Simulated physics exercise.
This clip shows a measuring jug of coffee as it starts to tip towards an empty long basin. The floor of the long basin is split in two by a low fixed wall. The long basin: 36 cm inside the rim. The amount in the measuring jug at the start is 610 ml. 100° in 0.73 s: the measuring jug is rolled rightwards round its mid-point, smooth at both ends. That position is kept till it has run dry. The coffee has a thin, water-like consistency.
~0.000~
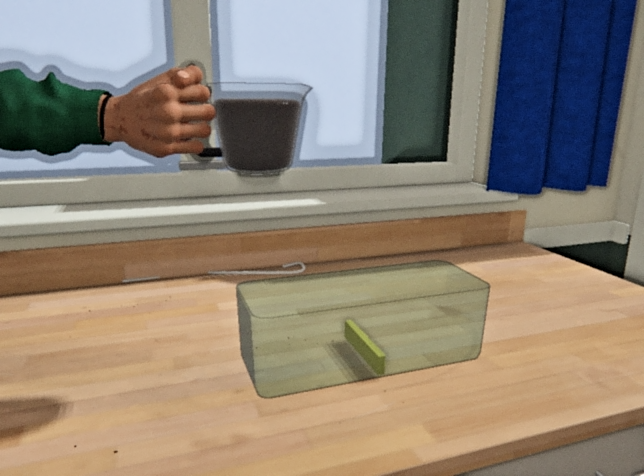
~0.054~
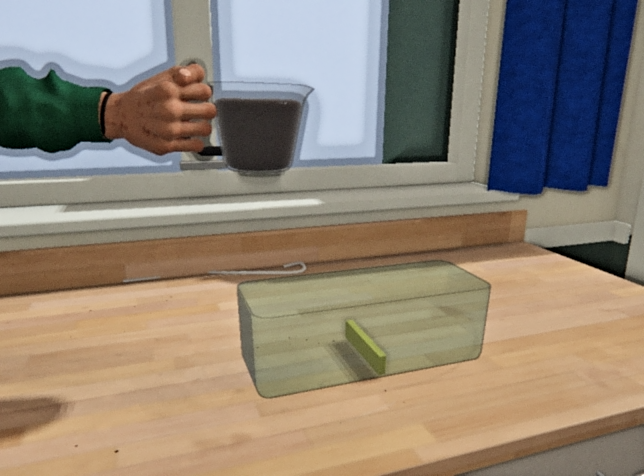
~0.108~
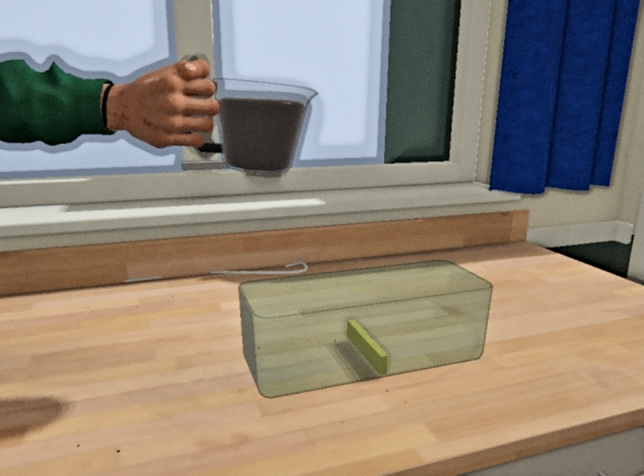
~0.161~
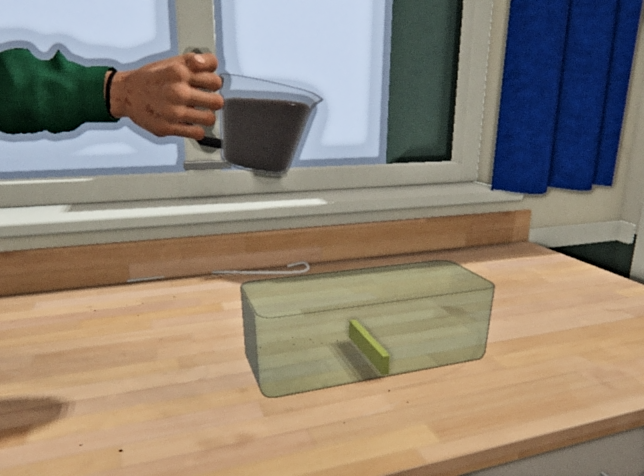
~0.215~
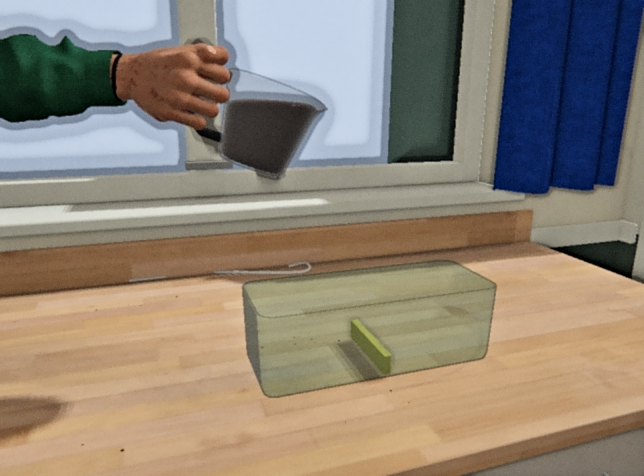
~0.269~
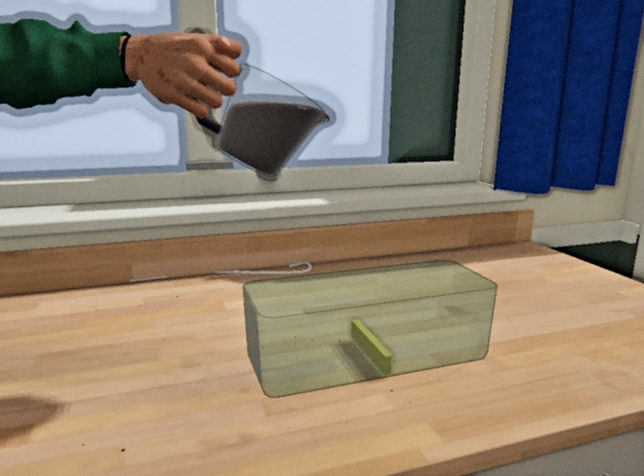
A measuring jug of dark coffee tilting steadily rightwards in a green-sleeved person's hand above a clear greenish basin on a wooden worktop.
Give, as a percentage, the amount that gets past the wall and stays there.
Past the wall: About 44 %.
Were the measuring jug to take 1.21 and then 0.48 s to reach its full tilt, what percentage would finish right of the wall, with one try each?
Around 60 per cent first, around 35 per cent next.
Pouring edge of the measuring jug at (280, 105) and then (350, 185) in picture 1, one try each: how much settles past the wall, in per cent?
Near 10 in a hundred on the first go and near 75 in a hundred on the second.
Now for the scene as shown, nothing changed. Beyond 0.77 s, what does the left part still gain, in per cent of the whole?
Change: Approx. 24 %.
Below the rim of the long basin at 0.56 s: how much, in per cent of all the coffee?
Close to 10 in a hundred.
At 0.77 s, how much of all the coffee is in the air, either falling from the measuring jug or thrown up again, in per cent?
Close to 24 in every hundred parts.
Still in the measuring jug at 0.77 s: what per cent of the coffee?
Remaining share: Approx. 9 %.
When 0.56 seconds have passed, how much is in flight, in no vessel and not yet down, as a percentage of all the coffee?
40 %.
Then, 0.56 s in, the tilt is 87° and 50 per cent is still to pour, 2 is left of the wall and 7 right of it.
Then, 0.77 s in, the tilt is 100° and 9 per cent is still to pour, 29 is left of the wall and 37 right of it.
Then, 0.99 s in, the tilt is 100° and 0 per cent is still to pour, 51 is left of the wall and 43 right of it.
Then, 1.23 s in, the tilt is 100° and 0 per cent is still to pour, 53 is left of the wall and 44 right of it.
Finally, 53 per cent lies left of the wall, 44 right of it and 3 outside.
